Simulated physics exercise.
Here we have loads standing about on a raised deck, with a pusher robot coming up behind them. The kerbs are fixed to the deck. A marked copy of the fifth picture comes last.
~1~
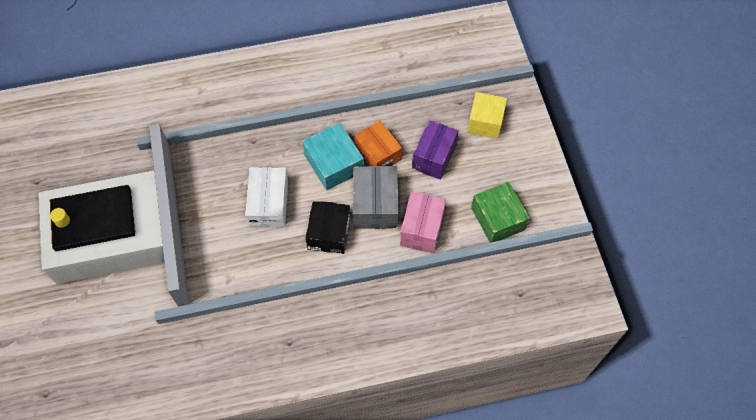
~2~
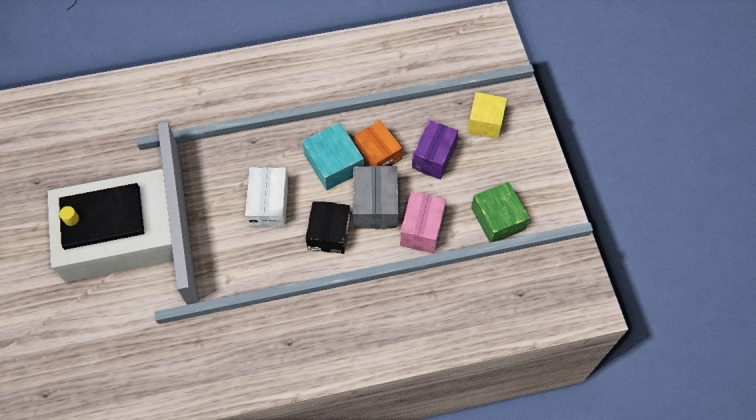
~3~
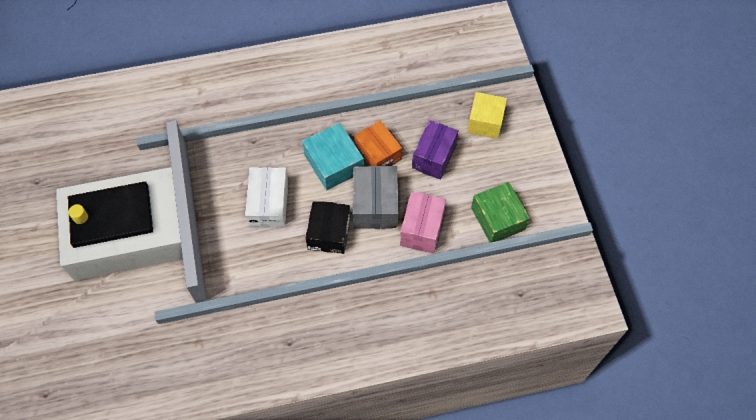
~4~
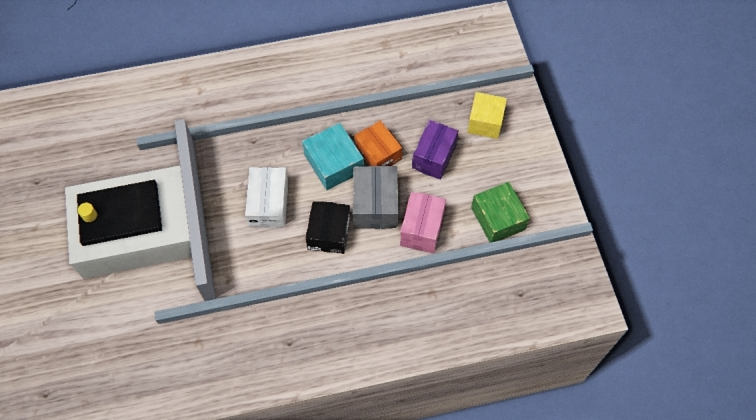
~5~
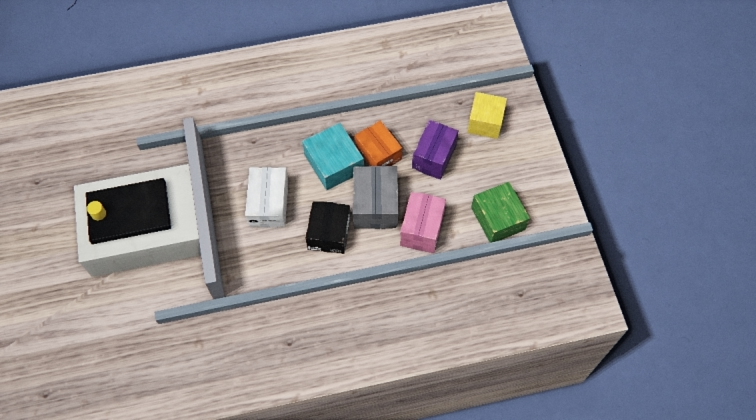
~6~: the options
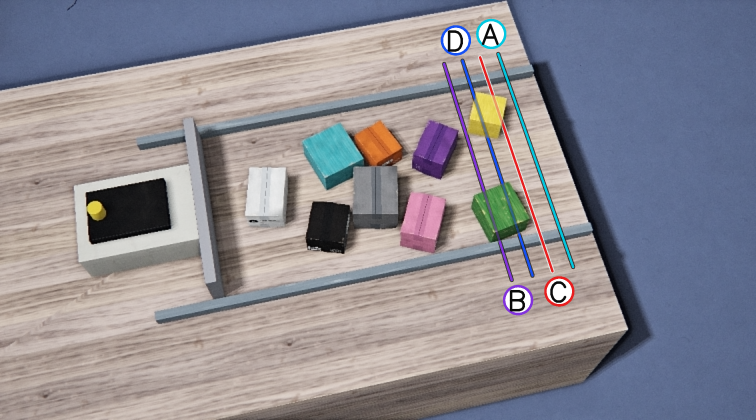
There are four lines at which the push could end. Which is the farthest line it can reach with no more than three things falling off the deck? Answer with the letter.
It should halt at D.
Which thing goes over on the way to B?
It is the green crate.
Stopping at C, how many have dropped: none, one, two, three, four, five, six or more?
By then, five.
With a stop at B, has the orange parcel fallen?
By then, no.
On the marked copy, A at (533, 153); B at (476, 165); C at (514, 157); D at (495, 161).
Taking D. A third of the way, robot (245, 187); pink box (429, 222); black parcel (349, 237).
Two thirds of the way, robot (353, 166); green crate (539, 206); yellow crate (495, 102).
When it is over, robot (435, 151); green crate over the edge; purple box (551, 119); one fallen.
As for the rest, A drops five; B is within the limit but short; C drops five.
